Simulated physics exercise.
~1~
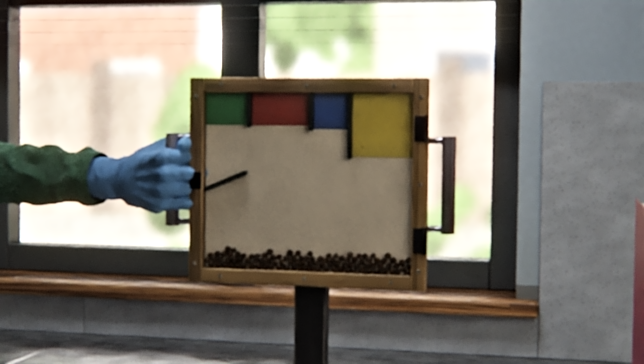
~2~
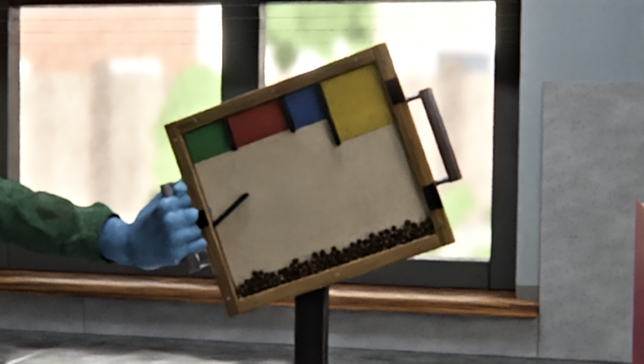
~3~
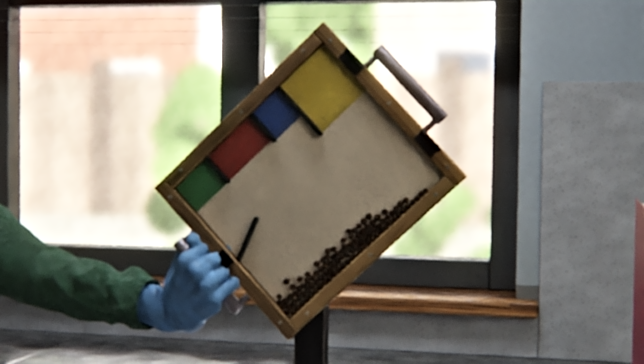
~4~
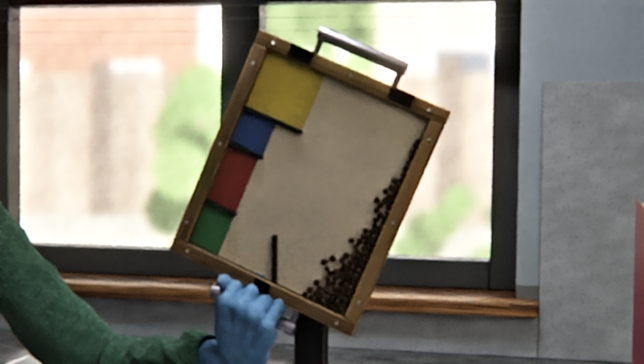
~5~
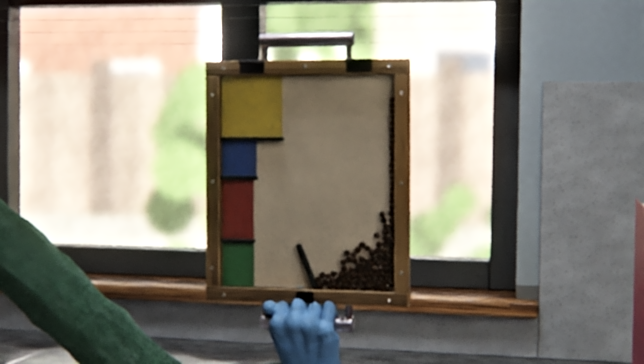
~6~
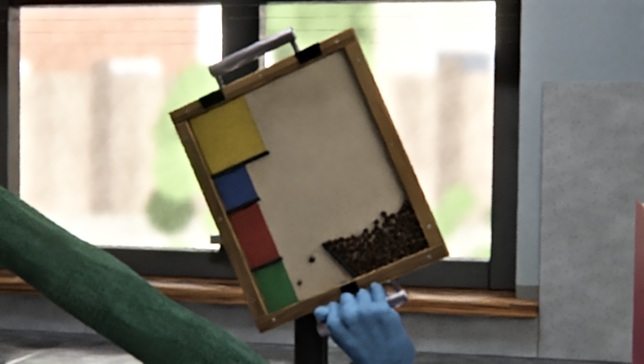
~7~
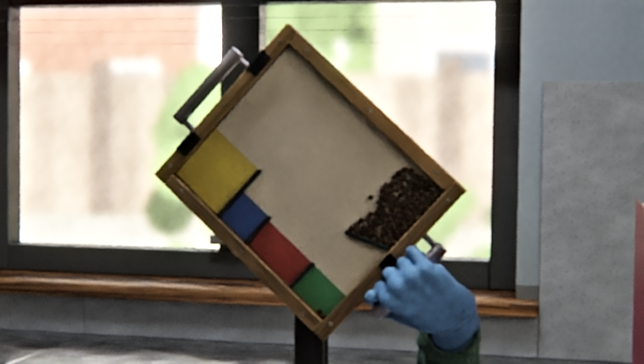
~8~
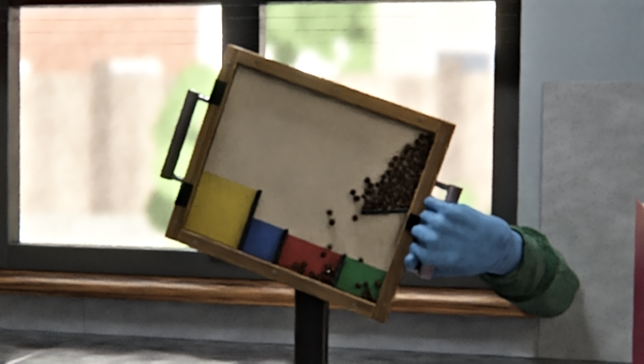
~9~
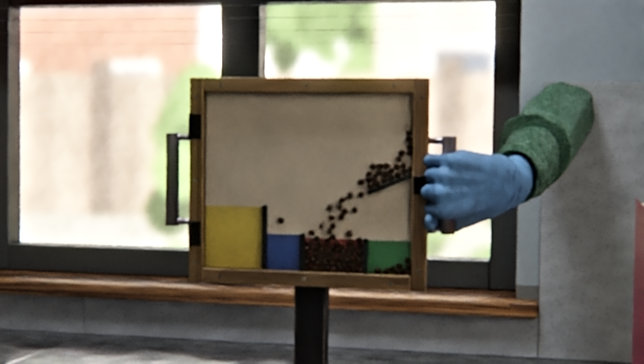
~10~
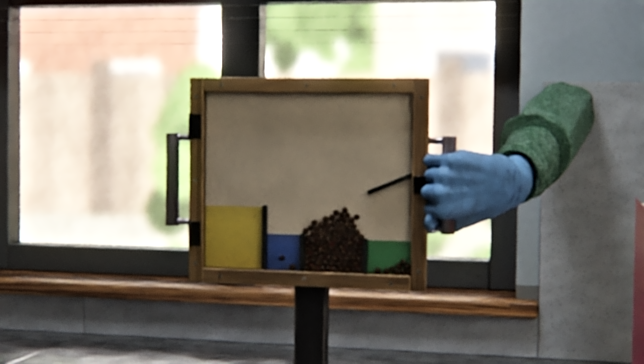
A framed box is turned upside down by a gloved hand, heaping brown beads over red.
